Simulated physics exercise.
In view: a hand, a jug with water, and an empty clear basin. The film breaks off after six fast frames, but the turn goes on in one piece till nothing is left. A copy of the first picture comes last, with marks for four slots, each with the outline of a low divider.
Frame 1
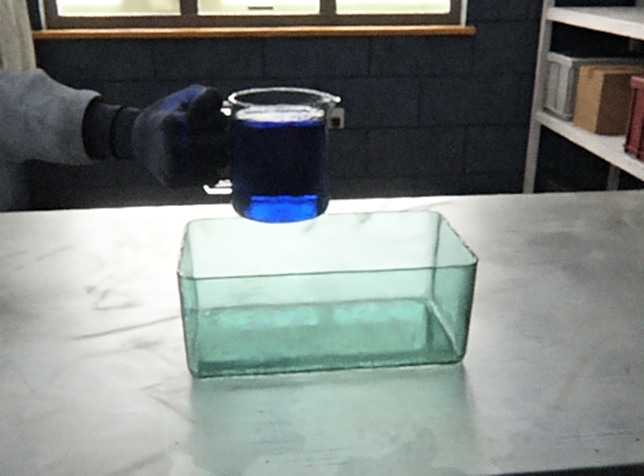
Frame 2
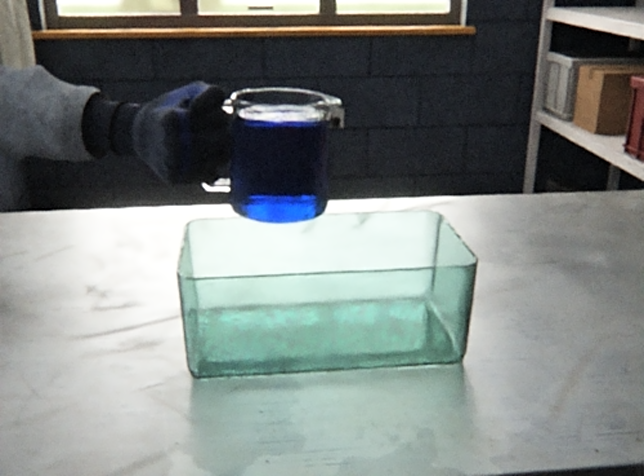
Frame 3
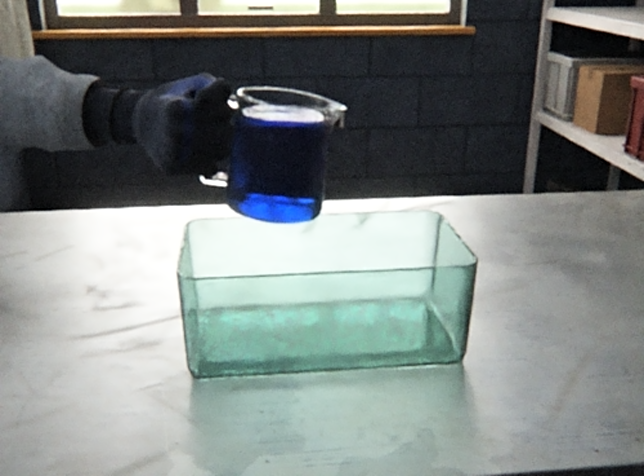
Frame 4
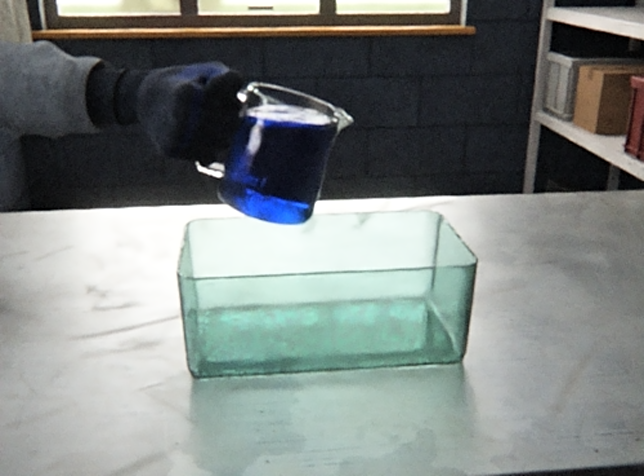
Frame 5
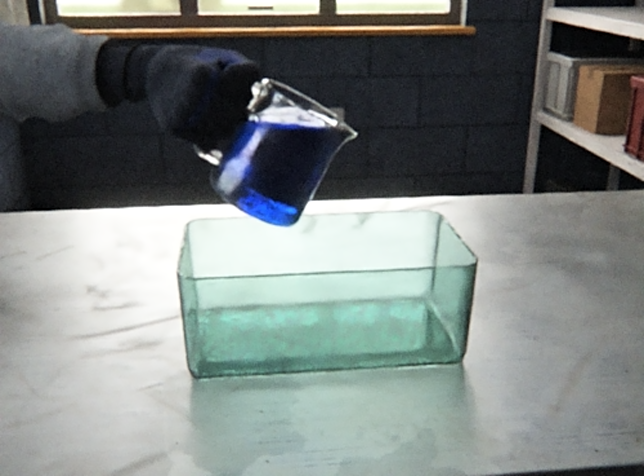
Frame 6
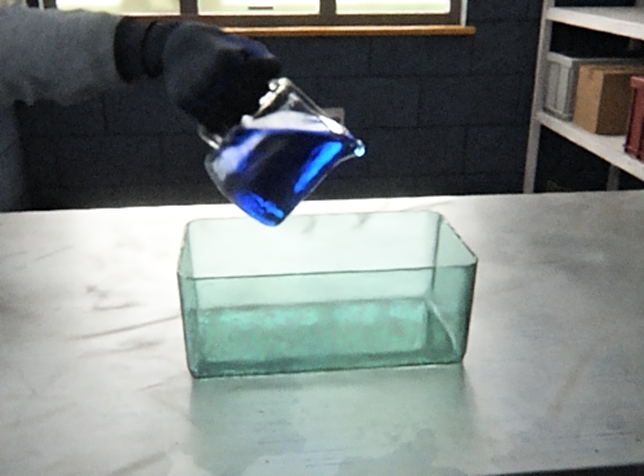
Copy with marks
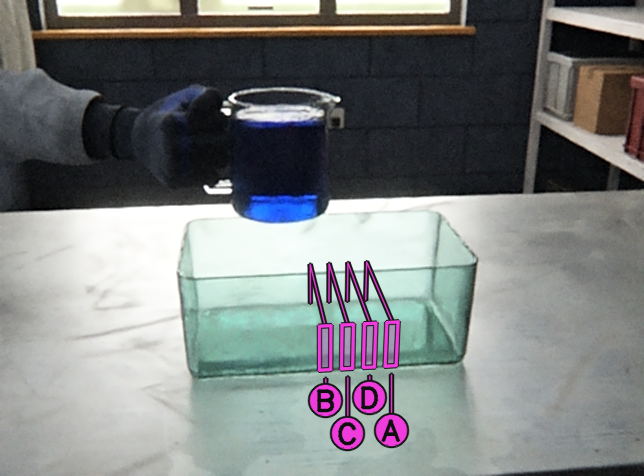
A gloved hand tilts a glass jug of blue liquid rightward above a clear basin.
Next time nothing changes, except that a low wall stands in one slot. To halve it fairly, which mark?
The best slot is A.
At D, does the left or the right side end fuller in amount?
More ends on the right.
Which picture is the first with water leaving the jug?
Picture 6.
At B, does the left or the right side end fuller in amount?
The right side.
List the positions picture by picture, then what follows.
Upright, lip at (337, 99); basin from (188, 375) to (465, 358); nothing has left yet, in the first picture.
Tipped about 2°, lip at (339, 101); nothing has left yet, in the second picture.
Tipped about 8°, lip at (344, 108); nothing has left yet, in the third picture.
Tipped about 17°, lip at (350, 119); nothing has left yet, in the fourth picture.
Tipped about 30°, lip at (355, 134); nothing has left yet, in the fifth picture.
Tipped about 44°, lip at (356, 152); water is over the lip, down to (356, 152), in the sixth picture.
In magenta, A at (391, 374); B at (325, 378); C at (347, 377); D at (369, 375).
Choosing A, about 49 % ends left of the wall and 49 % right of it; 3 % is lost outside.
Choosing B, about 4 % ends left of the wall and 92 % right of it; 4 % is lost outside.
Choosing C, about 6 % ends left of the wall and 90 % right of it; 4 % is lost outside.
Choosing D, about 16 % ends left of the wall and 81 % right of it; 3 % is lost outside.
